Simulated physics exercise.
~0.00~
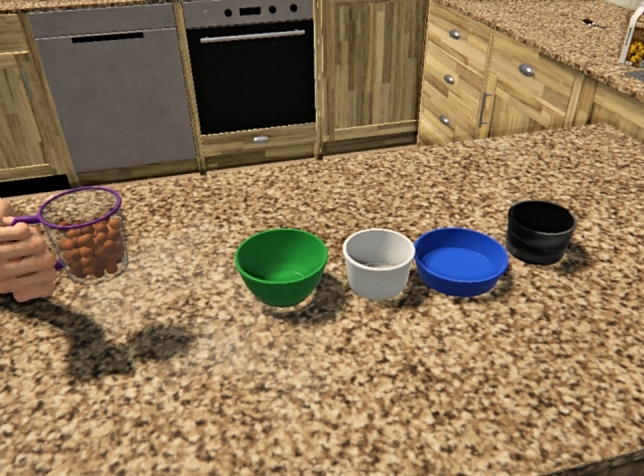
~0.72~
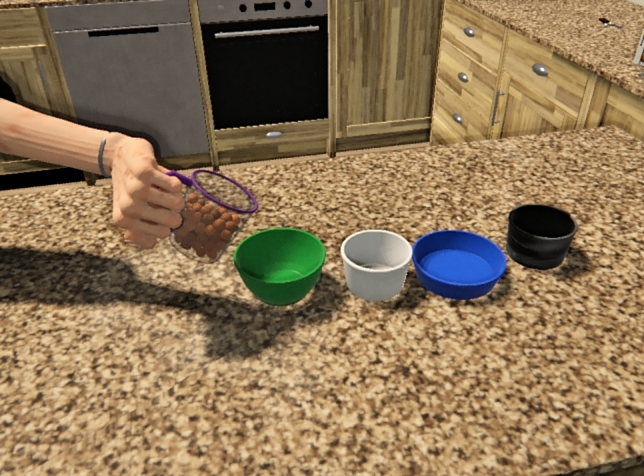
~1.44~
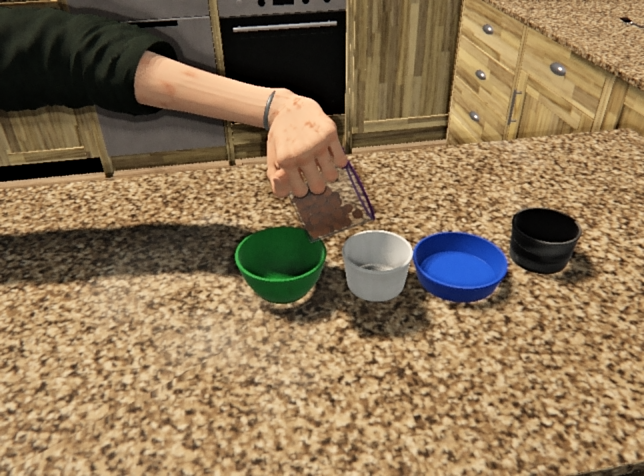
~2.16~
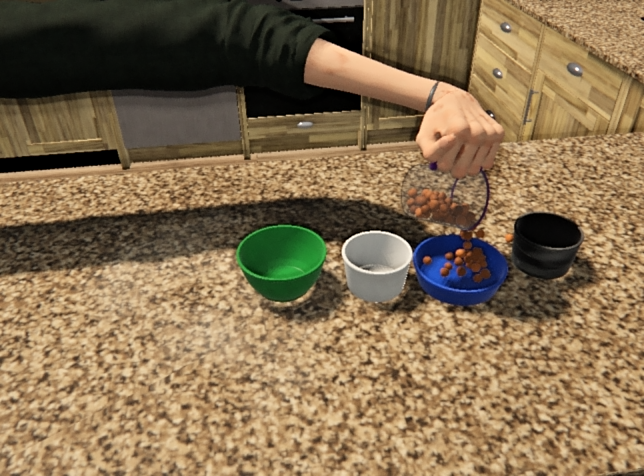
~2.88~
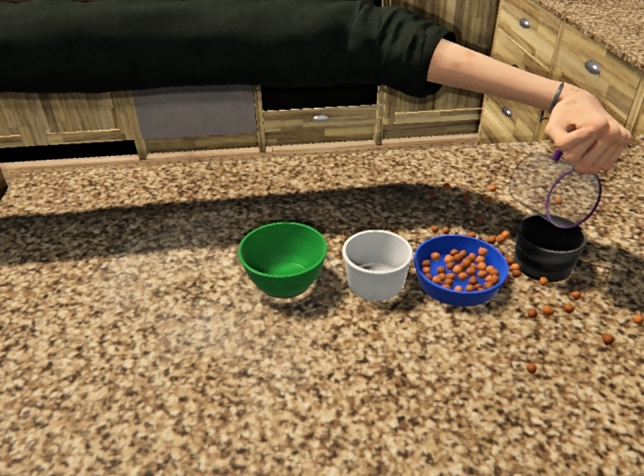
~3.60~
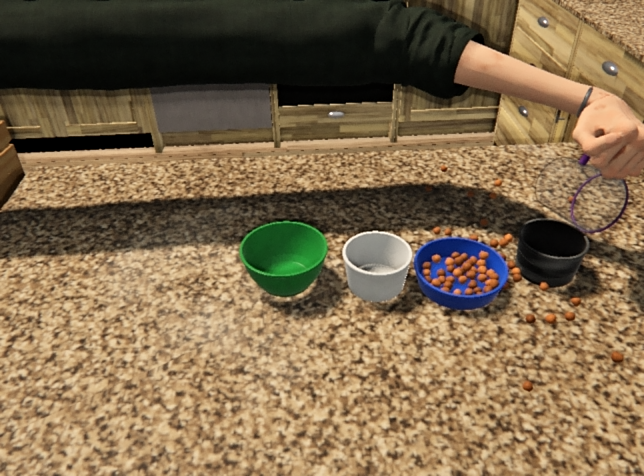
On a speckled counter, a hand tips hazelnuts from a cup, half missing the blue dish.
